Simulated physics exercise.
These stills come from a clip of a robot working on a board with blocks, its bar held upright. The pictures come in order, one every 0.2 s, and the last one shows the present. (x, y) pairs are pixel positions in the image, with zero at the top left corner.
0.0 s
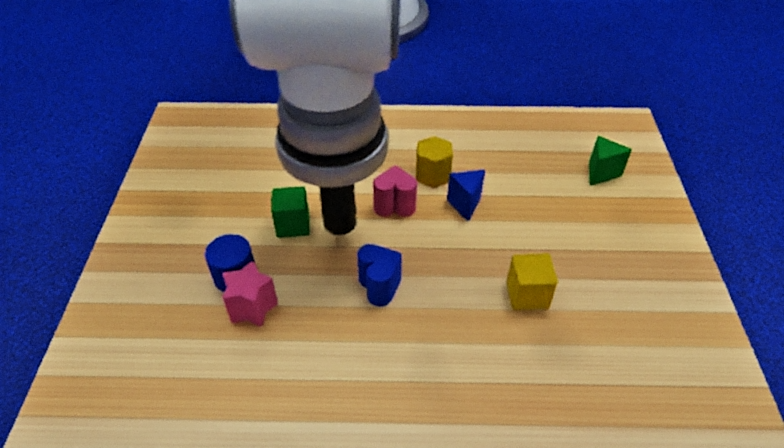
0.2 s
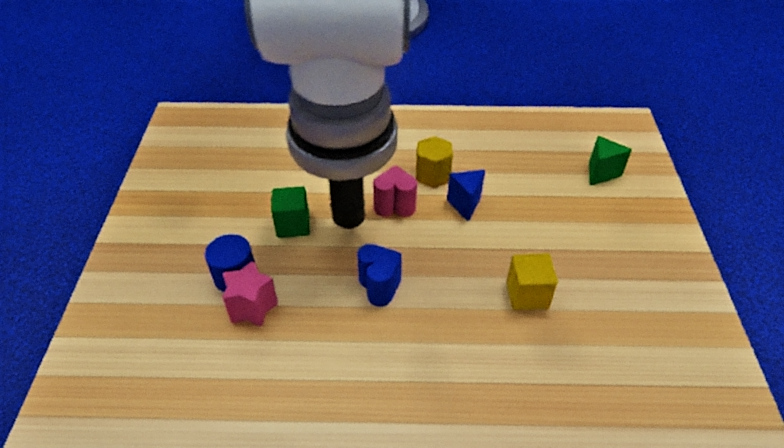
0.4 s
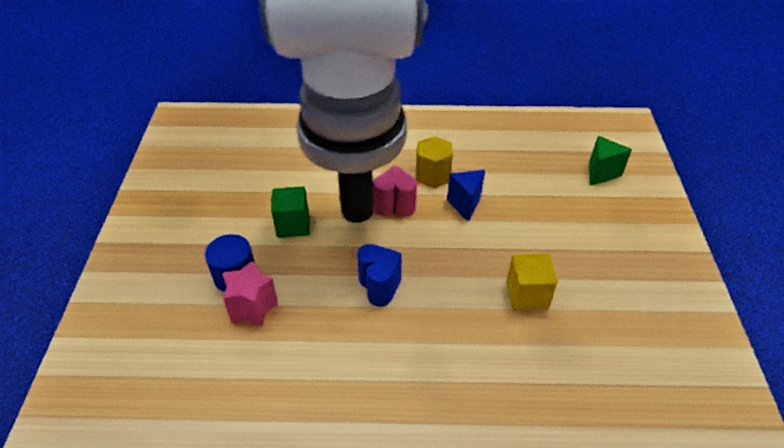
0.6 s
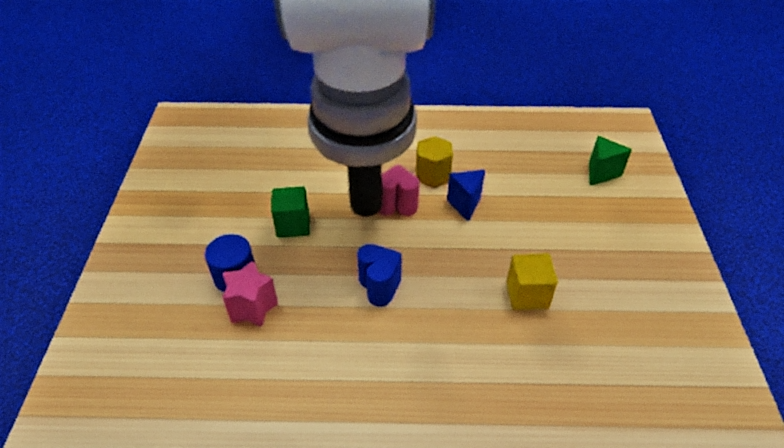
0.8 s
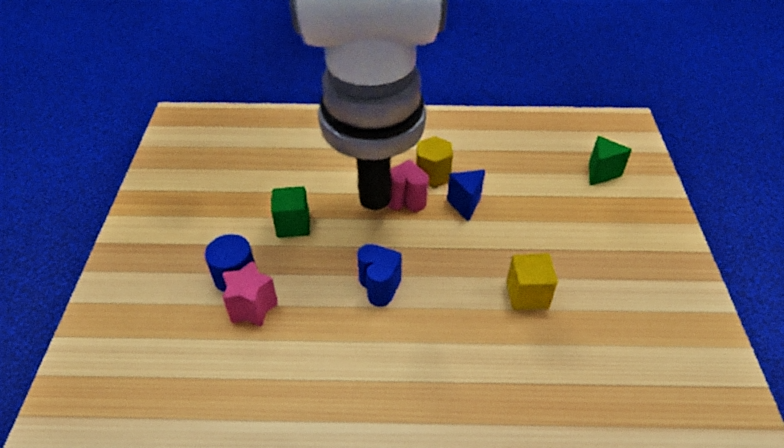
A white robot arm with a black bar moves over a striped wooden board on a blue surface, seen from the front and above by a still camera. Around it sit a green cube, pink and blue hearts, a blue cylinder, a pink star, yellow blocks and blue and green triangles. The bar slides slowly right and slightly away, then nudges the pink heart rightward, turning it.
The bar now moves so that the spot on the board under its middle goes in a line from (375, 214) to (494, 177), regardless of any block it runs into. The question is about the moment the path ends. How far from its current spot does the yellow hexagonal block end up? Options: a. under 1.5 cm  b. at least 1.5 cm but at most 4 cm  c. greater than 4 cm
Option c.
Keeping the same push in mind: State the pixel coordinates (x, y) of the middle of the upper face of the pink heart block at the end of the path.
At roughly (493, 127).
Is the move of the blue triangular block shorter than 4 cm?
My answer is yes.
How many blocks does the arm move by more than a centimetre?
By the end, three or more blocks will have moved.
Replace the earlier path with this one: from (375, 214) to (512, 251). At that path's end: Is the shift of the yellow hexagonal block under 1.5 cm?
Final answer: Yes.
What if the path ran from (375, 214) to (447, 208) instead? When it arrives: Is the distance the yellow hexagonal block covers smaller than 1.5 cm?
No, that is not how it ends up.
What follows on the original path. One third of the way, bar (417, 187); pink heart block (443, 155), turned 25° anticlockwise; yellow hexagonal block (450, 134).
Two thirds of the way, bar (458, 174); pink heart block (472, 139), turned 55° anticlockwise; yellow hexagonal block (461, 119), turned 35° anticlockwise; blue triangular block (483, 180), turned 50° clockwise.
At the end, bar (496, 163); green square block not moved; pink heart block (493, 127), turned 105° anticlockwise; yellow hexagonal block (464, 114), turned 60° anticlockwise; blue triangular block (489, 176), turned 90° clockwise.
